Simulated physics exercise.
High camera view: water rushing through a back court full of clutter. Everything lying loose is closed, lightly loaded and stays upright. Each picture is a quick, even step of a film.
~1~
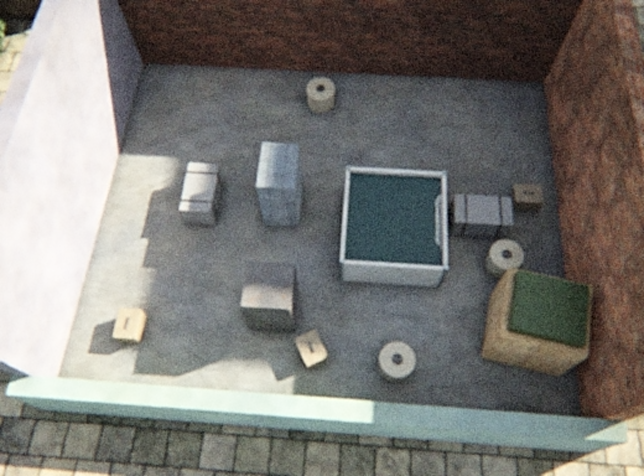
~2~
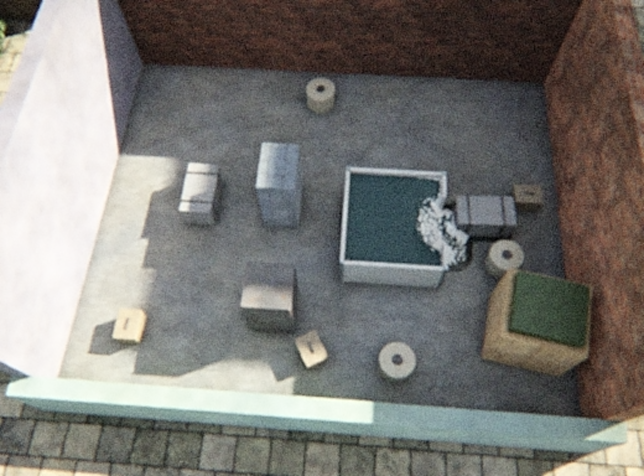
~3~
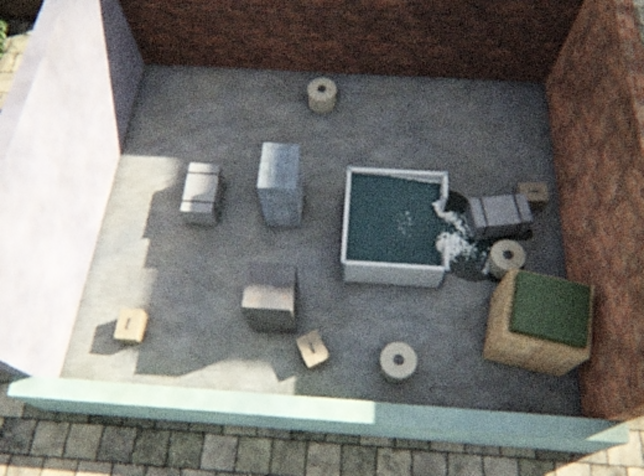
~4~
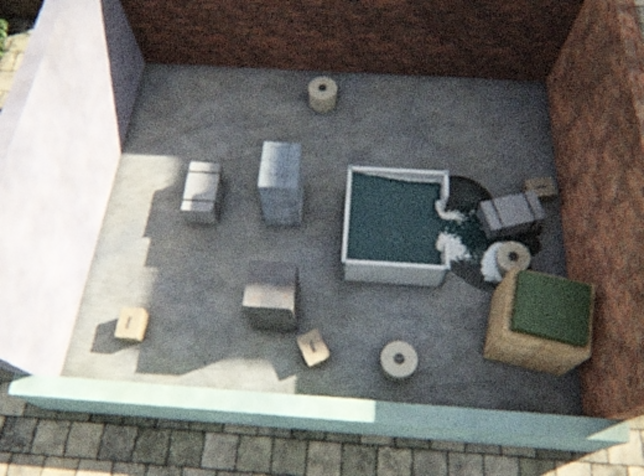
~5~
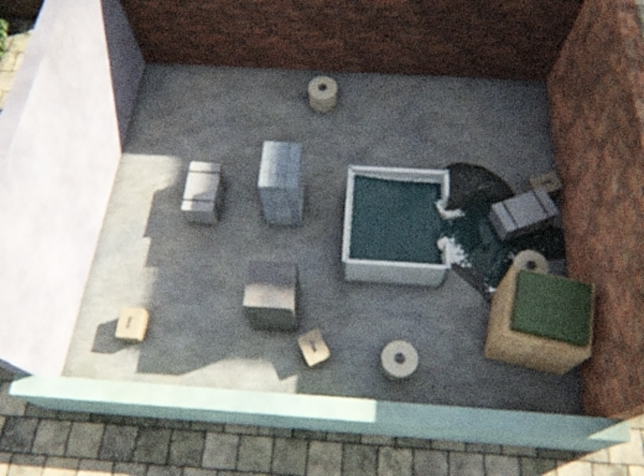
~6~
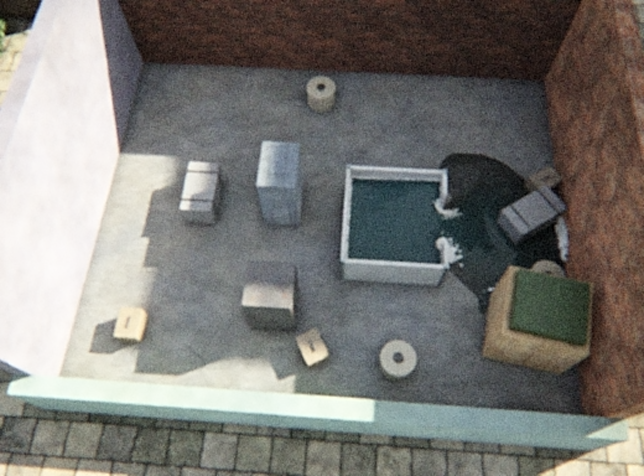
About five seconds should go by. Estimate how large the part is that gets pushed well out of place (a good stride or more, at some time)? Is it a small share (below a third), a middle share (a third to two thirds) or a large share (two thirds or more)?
A middle share, a third to two thirds.
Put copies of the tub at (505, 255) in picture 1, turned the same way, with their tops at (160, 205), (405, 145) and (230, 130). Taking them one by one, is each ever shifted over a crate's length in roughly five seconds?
First falls short; second falls short; third falls short.
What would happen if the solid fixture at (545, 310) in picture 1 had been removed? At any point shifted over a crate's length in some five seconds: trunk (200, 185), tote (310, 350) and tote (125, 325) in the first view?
Fell short, fell short and fell short.
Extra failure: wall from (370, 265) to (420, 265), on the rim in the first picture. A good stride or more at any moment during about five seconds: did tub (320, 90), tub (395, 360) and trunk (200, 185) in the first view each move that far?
Working through them in order, the first not displaced that far, the second gets shoved clear and the last not displaced that far.
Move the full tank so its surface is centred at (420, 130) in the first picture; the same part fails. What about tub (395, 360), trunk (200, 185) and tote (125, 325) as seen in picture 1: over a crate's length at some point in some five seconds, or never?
First never went far, then never went far, then never went far.
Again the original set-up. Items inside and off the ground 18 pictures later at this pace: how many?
The total here is 2.
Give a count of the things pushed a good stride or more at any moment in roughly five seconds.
3.
A moment on, 2 of 8 are well off their spots; 3 afloat.
Next, 3 of 8 are well off their spots; 2 afloat.
Later, 2 of 8 are well off their spots; 2 afloat.
In the end, 2 of 8 are well off their spots, and 3 have been at some point; 2 afloat.
